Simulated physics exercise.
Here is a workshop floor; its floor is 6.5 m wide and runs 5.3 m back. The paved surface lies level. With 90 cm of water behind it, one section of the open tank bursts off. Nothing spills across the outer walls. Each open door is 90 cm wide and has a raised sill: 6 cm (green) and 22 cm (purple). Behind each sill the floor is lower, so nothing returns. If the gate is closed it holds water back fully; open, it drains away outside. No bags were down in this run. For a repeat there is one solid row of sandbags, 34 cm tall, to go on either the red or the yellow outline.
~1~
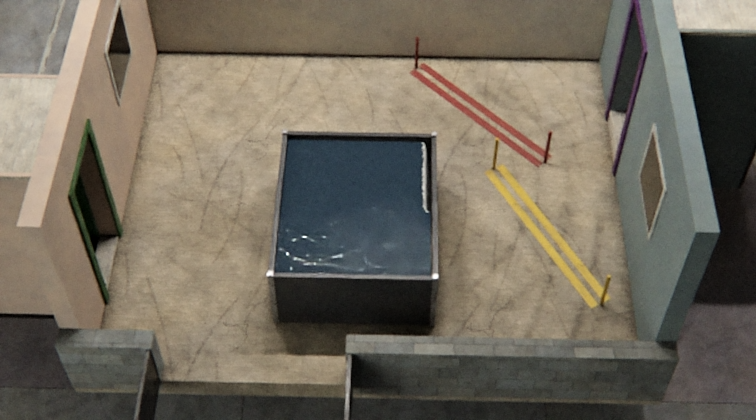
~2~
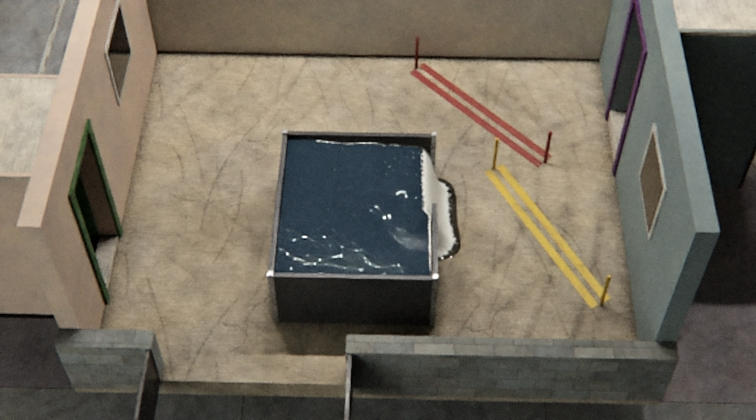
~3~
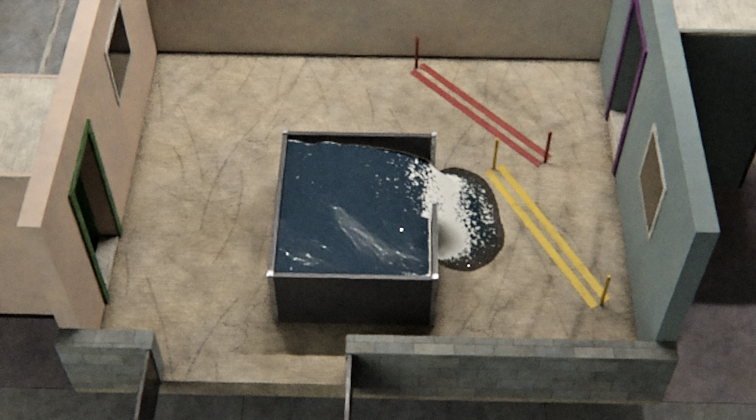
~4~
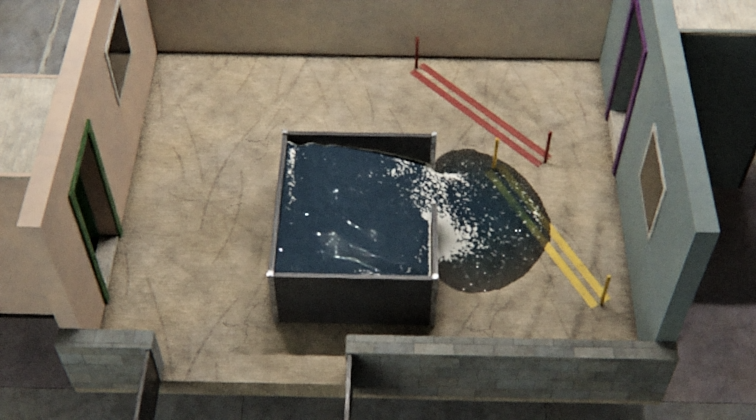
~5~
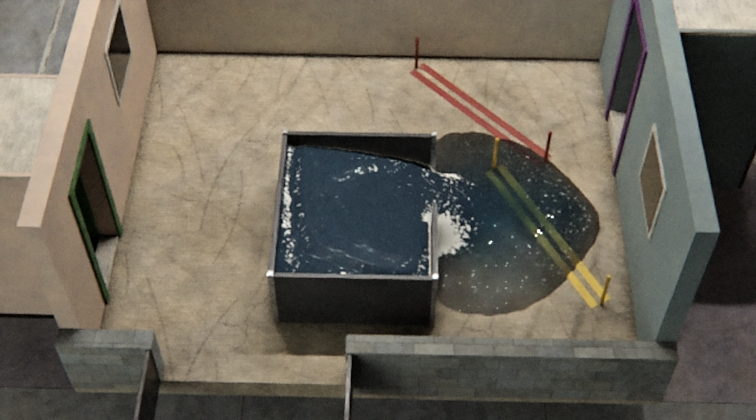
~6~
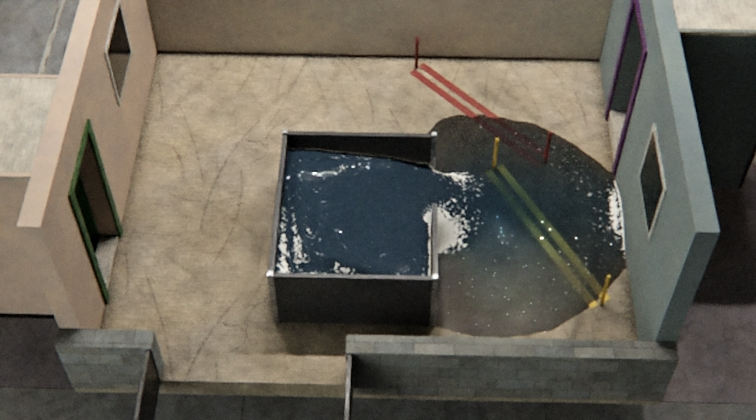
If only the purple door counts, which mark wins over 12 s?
The yellow mark.
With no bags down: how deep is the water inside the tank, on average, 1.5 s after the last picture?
About 45 cm.
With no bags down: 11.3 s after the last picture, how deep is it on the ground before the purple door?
Roughly 10.0 cm deep.
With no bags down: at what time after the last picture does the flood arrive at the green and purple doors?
Arrival: Green 4.0 s, purple 0.1 s.
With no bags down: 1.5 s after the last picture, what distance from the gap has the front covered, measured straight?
About 3.8 m.
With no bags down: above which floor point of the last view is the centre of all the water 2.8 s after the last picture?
Near (460, 214).
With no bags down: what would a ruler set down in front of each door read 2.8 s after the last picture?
In cm: Green 0, purple 22.
Then, 0.7 s after the last picture water covers 35 % of the floor and is deepest (48 cm) near (602, 206) in the run without bags; in at the purple door, 8 L with no bags, 17 L with the row on red, 0 L on yellow.
Then, 1.5 s after the last picture water covers 35 % of the floor and is deepest (52 cm) near (596, 62) in the run without bags; in at the purple door, 52 L with no bags, 61 L with the row on red, 0 L on yellow.
Then, 2.8 s after the last picture water covers 65 % of the floor and is deepest (32 cm) near (597, 71) in the run without bags; in at the purple door, 74 L with no bags, 87 L with the row on red, 0 L on yellow.
Then, 6.3 s after the last picture water covers 100 % of the floor and is deepest (18 cm) near (597, 71) in the run without bags; in at the purple door, 78 L with no bags, 93 L with the row on red, 0 L on yellow.
Then, 11.3 s after the last picture water covers 100 % of the floor and is deepest (14 cm) near (95, 361) in the run without bags; in at the purple door, 78 L with no bags, 93 L with the row on red, 0 L on yellow.
